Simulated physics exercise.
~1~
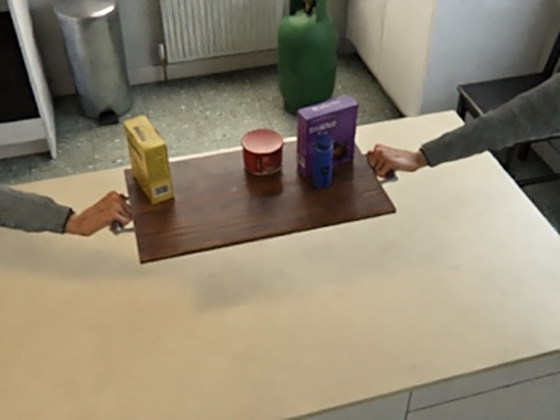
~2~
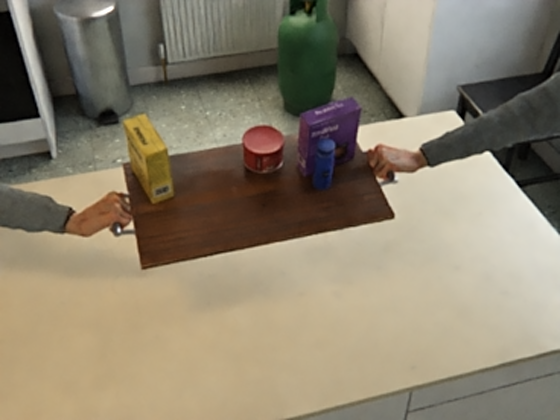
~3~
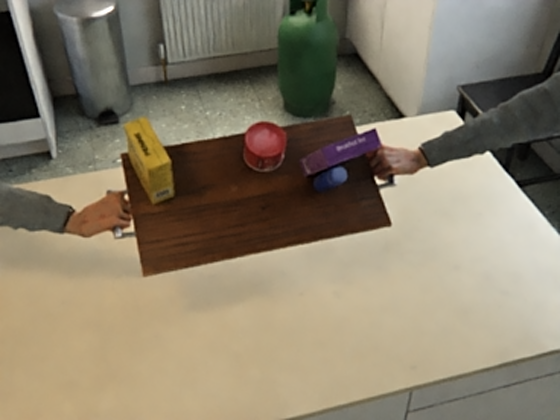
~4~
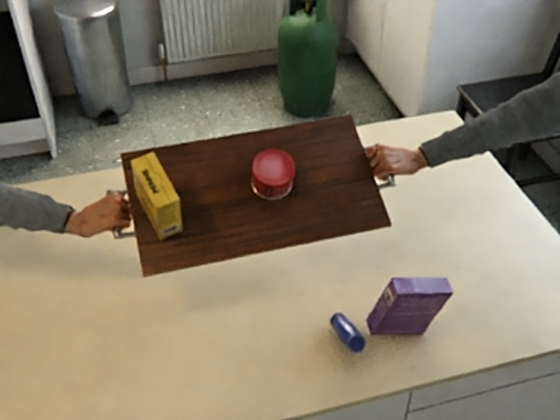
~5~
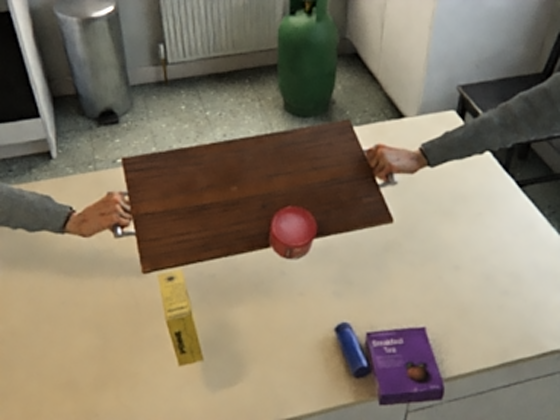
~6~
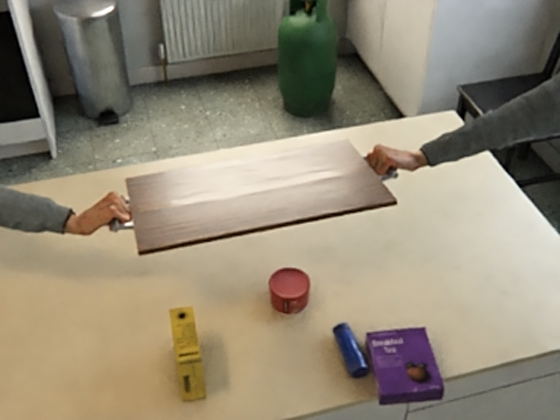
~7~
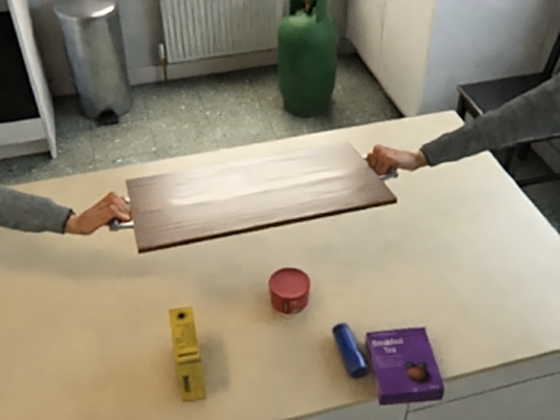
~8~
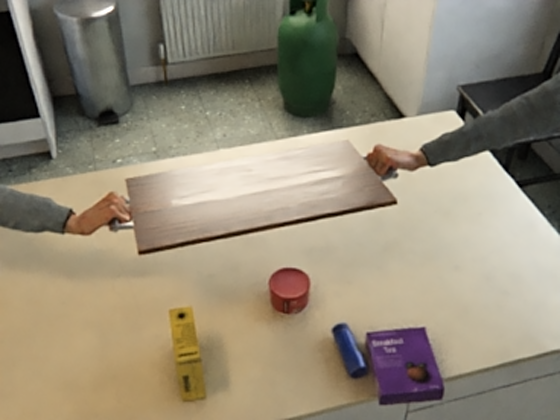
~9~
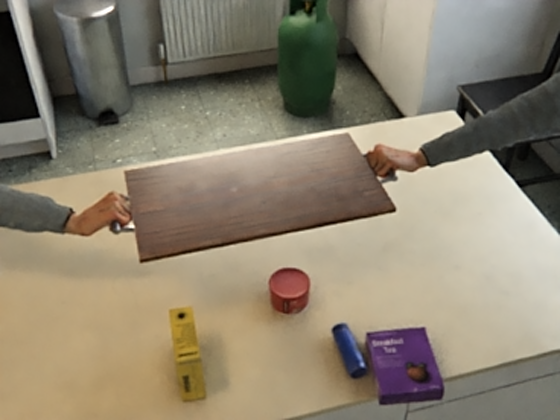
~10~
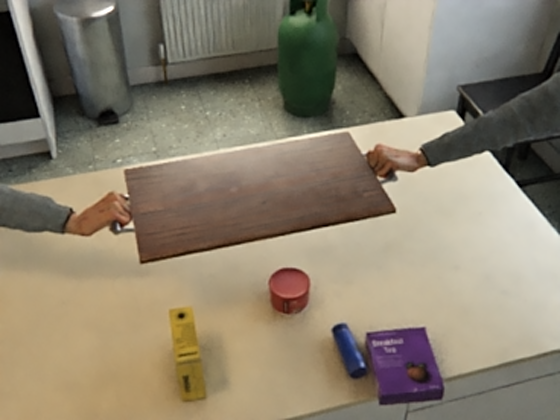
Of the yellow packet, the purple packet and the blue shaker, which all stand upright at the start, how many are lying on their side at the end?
All three of them end up lying on their side on the counter.
A dark brown tray is held by a hand at each end above a pale counter in a kitchen, seen from above, with a green gas cylinder behind. On it stand a yellow packet at the left, a red tub in the middle, and a purple packet and blue shaker at the right. The hands tip the near edge down, and the purple packet and shaker topple and drop off first. The red tub and yellow packet slide after them. The emptied tray tilts slightly the other way, then returns to level, with all four things on the counter.
